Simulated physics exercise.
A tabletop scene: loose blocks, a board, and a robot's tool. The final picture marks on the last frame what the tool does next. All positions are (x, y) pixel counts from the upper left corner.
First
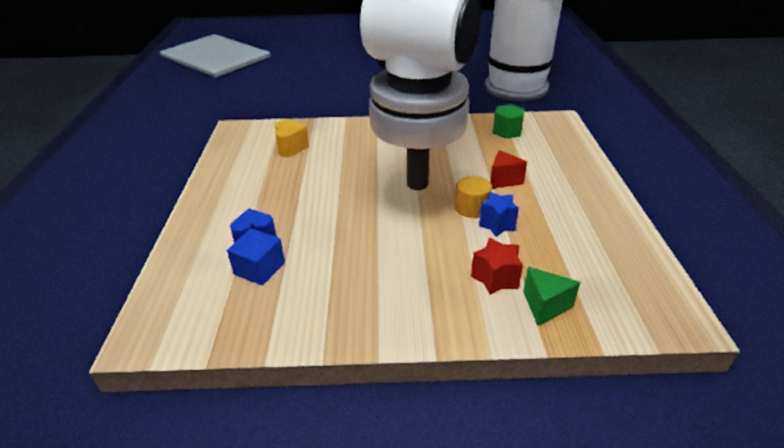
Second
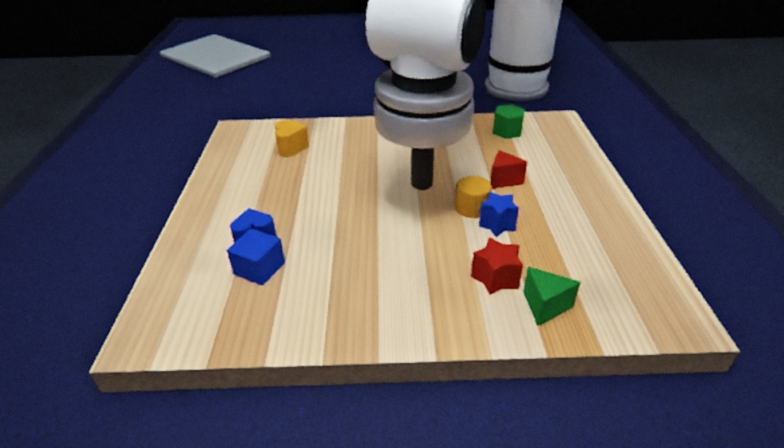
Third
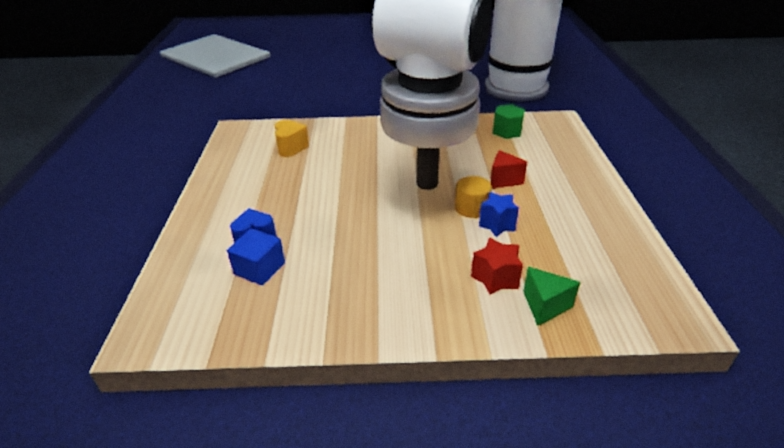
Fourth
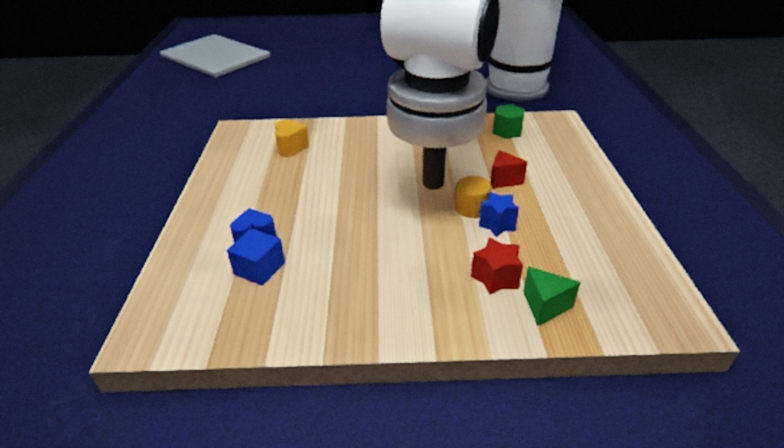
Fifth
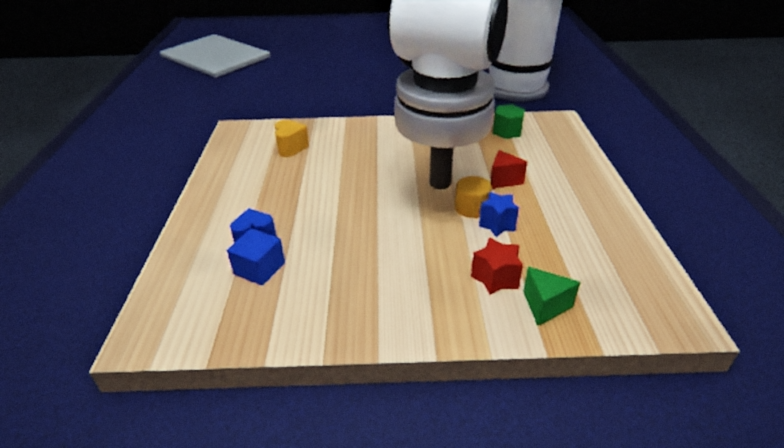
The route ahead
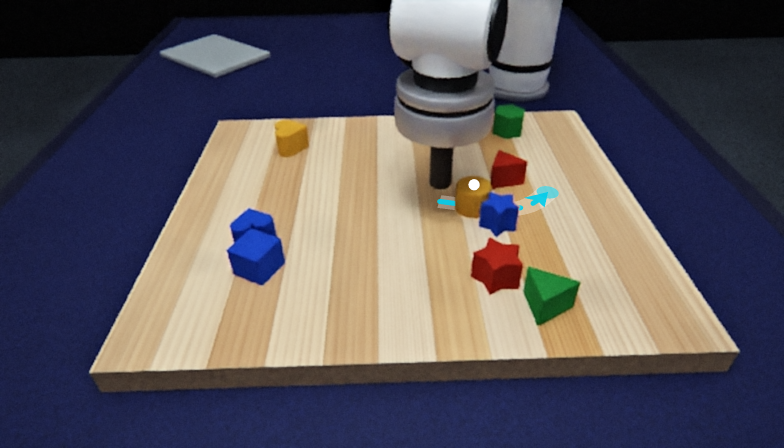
At the start, a robot arm holds its dark, rod-shaped tool above a striped wooden board scattered with blue, red, green and yellow blocks. The tool then shifts slightly to the right, drawing nearer the yellow round block beside the blue star, while all the blocks stay still.
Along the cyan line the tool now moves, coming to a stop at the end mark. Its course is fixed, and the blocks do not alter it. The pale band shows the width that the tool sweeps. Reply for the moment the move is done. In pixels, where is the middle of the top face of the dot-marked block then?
At roughly (561, 193).
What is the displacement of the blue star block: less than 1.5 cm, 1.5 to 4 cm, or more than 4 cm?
It is going to finish 1.5 to 4 cm from where it is now.
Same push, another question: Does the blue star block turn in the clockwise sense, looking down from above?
Short answer: Yes.
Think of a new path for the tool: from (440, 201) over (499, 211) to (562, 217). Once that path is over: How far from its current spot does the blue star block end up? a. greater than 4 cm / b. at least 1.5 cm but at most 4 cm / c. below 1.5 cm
Option b.
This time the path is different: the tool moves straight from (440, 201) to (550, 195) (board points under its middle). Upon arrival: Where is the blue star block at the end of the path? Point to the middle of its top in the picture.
My best guess is (518, 205).
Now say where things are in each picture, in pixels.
In the first picture, tip of the tool (418, 186), middles of tops, yellow circle (474, 185), blue star block (501, 201), red triangle (507, 159).
In the second picture, tool (422, 185), nothing pushed.
In the third picture, tool (427, 185), nothing pushed.
In the fourth picture, tool (433, 185), nothing pushed.
In the fifth picture, tool (440, 185), yellow circle (474, 185), blue star block (501, 201), red triangle (507, 159).
The line goes from (440, 201) by way of (481, 207) and (522, 208) to (548, 192); the dot is on the yellow circle.
On the path given first. One third of the way, tool (483, 190); yellow circle (512, 189); blue star block (518, 207), turned 60° clockwise.
Two thirds of the way, tool (525, 190); yellow circle (554, 194); blue star block (523, 209), turned 85° clockwise.
At the end, tool (551, 175); yellow circle (561, 193); blue star block (523, 209), turned 85° clockwise; red triangle unmoved.
